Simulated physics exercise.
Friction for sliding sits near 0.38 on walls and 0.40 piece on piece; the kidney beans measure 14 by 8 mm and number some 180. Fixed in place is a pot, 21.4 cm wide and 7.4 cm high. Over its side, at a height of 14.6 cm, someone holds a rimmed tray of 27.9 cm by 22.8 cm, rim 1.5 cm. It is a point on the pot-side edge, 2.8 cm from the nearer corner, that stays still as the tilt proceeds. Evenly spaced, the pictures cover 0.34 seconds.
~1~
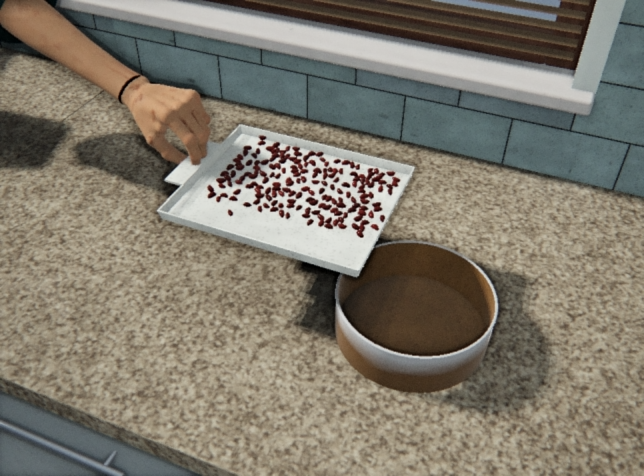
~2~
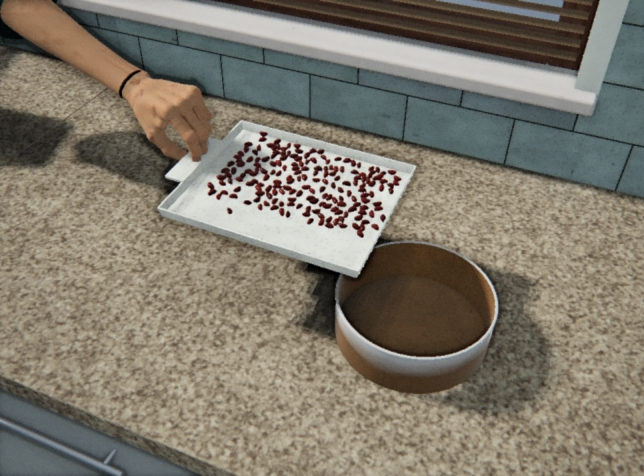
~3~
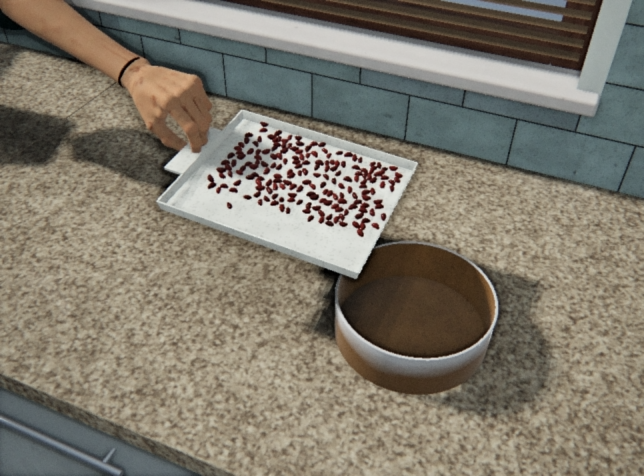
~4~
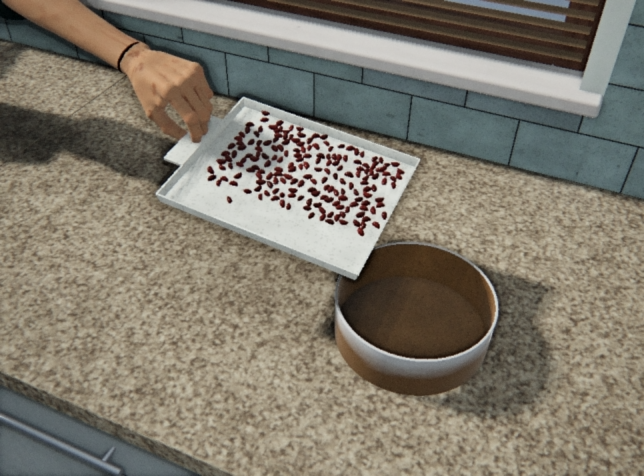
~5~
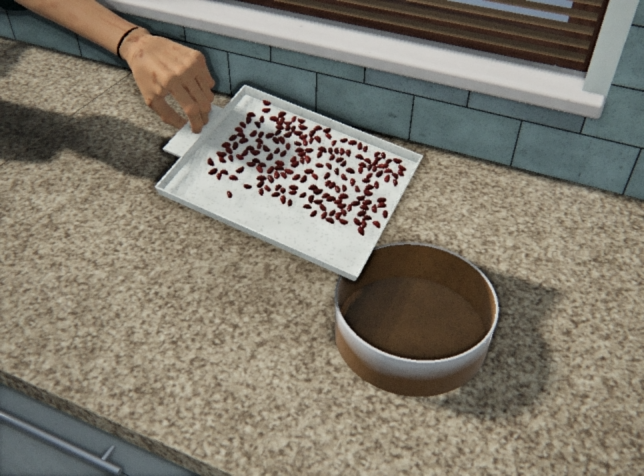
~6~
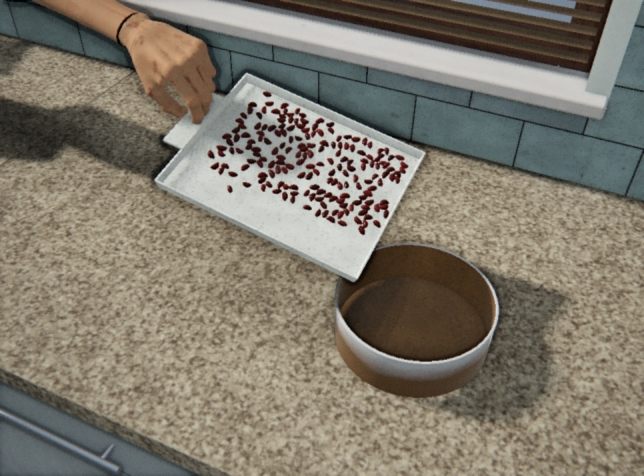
A hand gradually tilts a white tray of red beans beside a round brown pot.
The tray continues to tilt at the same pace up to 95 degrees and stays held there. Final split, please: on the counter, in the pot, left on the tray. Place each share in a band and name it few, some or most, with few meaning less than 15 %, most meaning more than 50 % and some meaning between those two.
In the end: Counter some, pot most, tray few.
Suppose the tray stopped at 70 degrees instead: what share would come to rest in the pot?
I'd expect some 60 per cent in the pot.
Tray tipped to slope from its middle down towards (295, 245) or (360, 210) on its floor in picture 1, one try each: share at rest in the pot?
About 25 and 65 per cent.
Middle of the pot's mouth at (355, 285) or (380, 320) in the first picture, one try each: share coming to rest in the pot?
Near 95 and 100 percent, one try each.
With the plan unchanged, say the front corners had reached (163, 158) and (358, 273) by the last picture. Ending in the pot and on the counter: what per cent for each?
Split: Pot = 90, counter = 10.
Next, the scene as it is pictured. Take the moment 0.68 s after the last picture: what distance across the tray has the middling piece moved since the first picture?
Displacement on the tray: About 13 cm.
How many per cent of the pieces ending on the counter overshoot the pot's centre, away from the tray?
That works out to about 50 percent.
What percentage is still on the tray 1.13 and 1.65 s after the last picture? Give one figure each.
Close to 60 at the first time and 0 at the second.
Then, 0.68 s after the last picture, tilt 53 degrees; the tray holds 90 %, the pot 5 %.
Then, 1.13 s after the last picture, tilt 78 degrees; the tray holds 60 %, the pot 15 %.
Then, 1.65 s after the last picture, tilt 95 degrees; the tray holds 0 %, the pot 70 %.
In the end, counter 30 %, pot 70 %, tray 0 %.
